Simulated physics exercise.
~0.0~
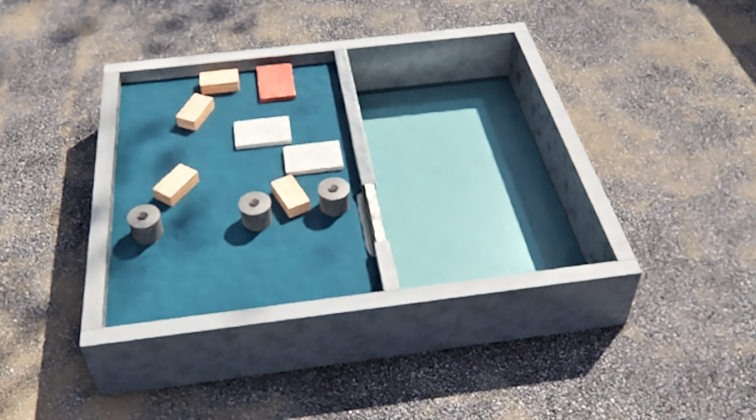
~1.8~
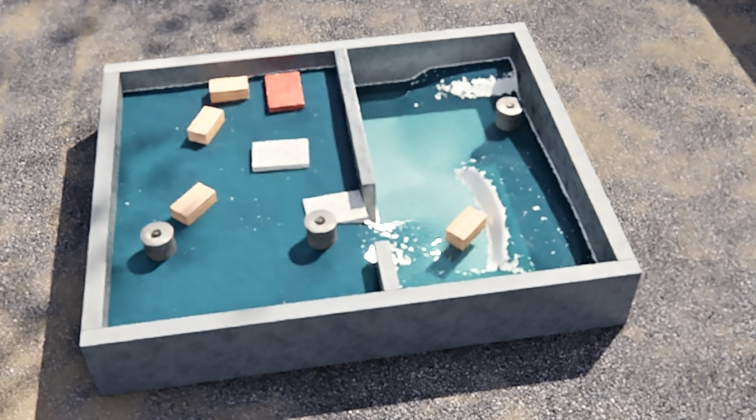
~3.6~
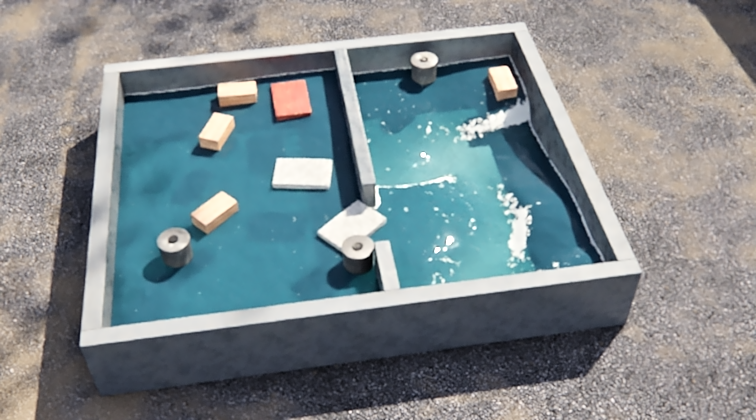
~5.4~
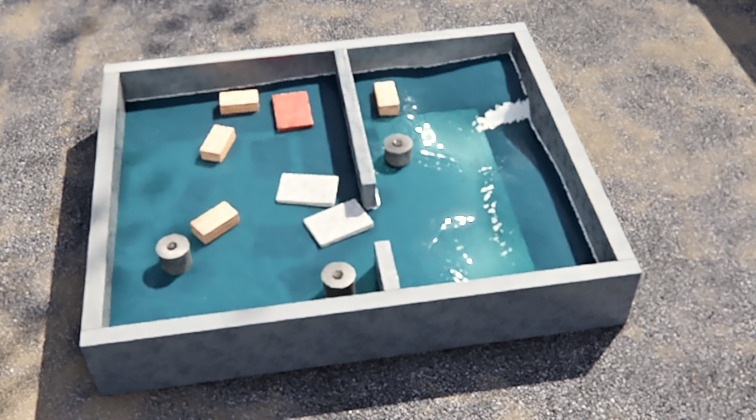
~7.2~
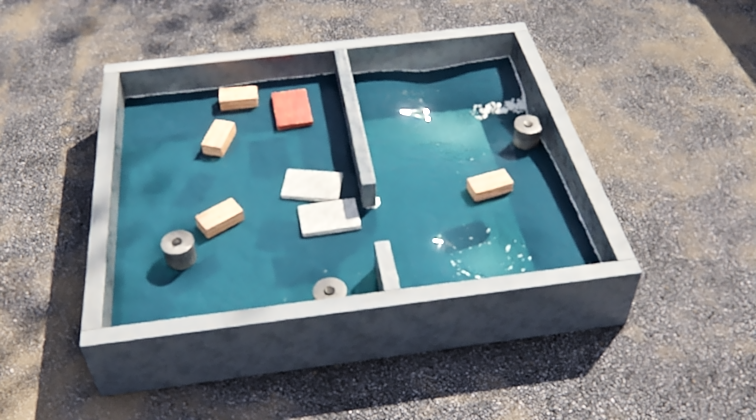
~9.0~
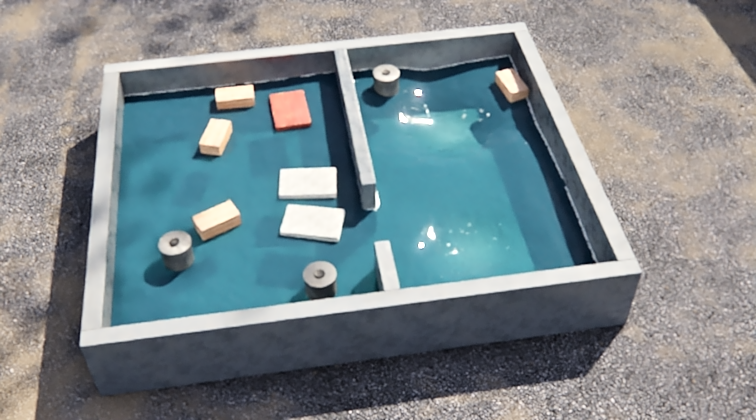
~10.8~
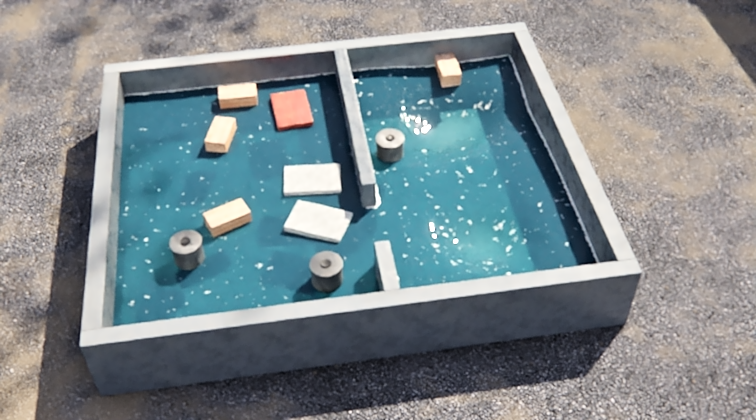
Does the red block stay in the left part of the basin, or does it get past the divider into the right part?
The red block stays in the left part. It shifts only a little near the back wall and does not get past the divider.
